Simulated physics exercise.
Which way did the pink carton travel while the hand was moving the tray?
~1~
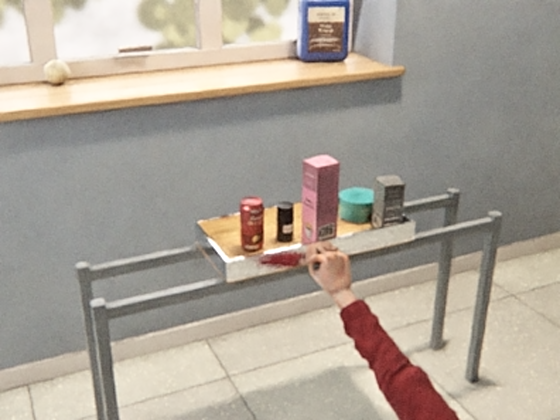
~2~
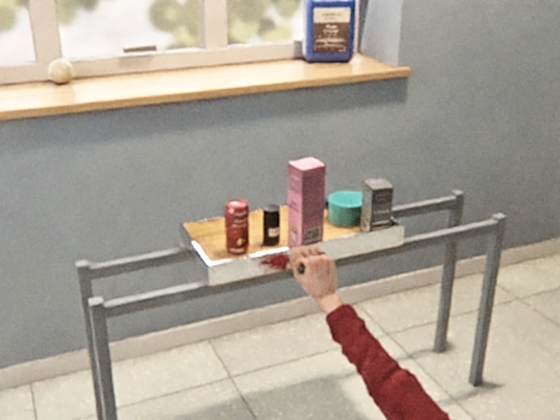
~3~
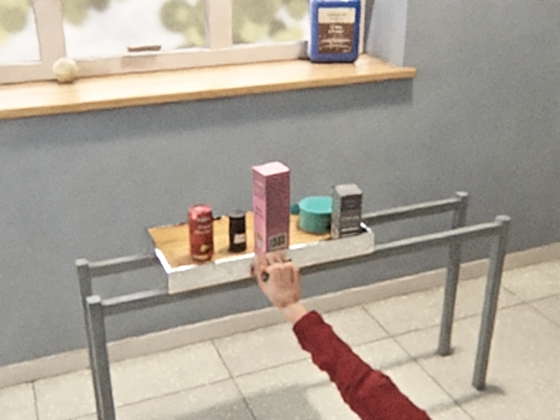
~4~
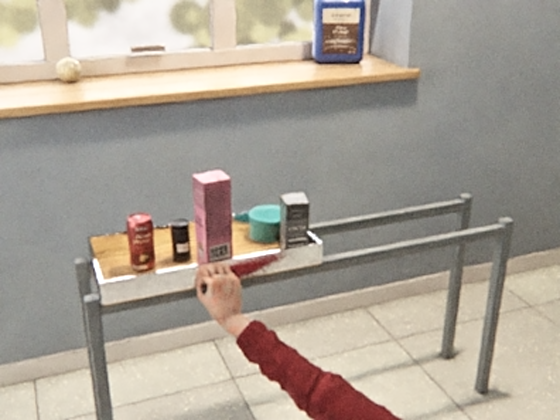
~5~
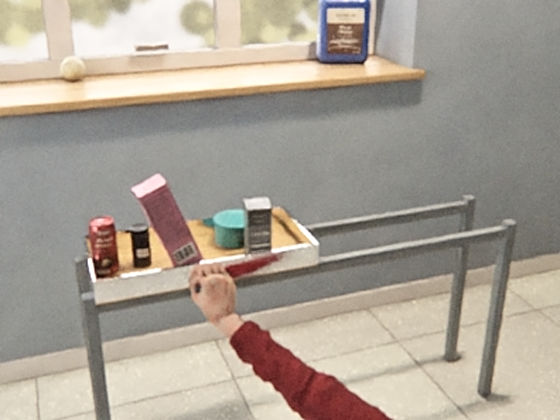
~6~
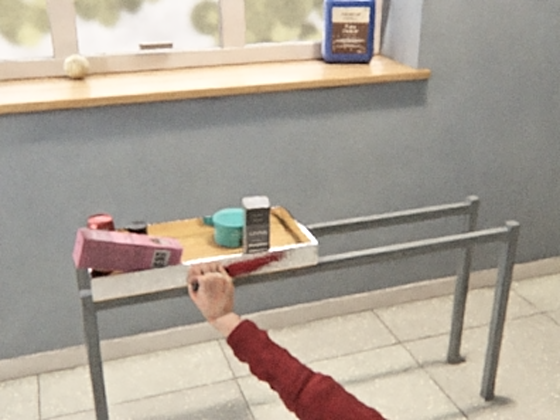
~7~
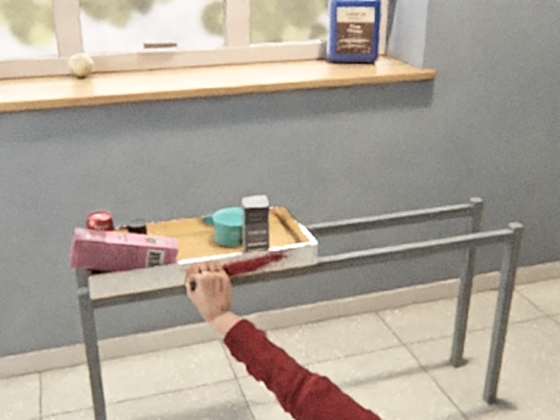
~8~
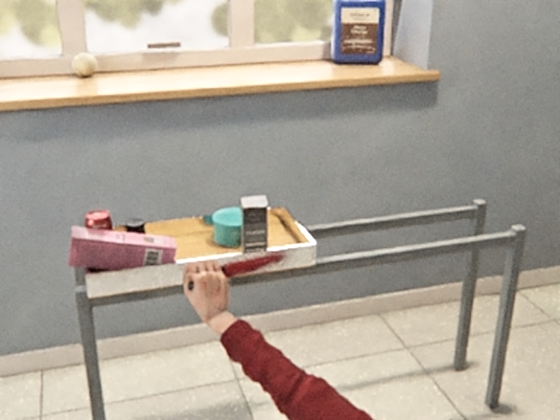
The pink carton travelled to the left.
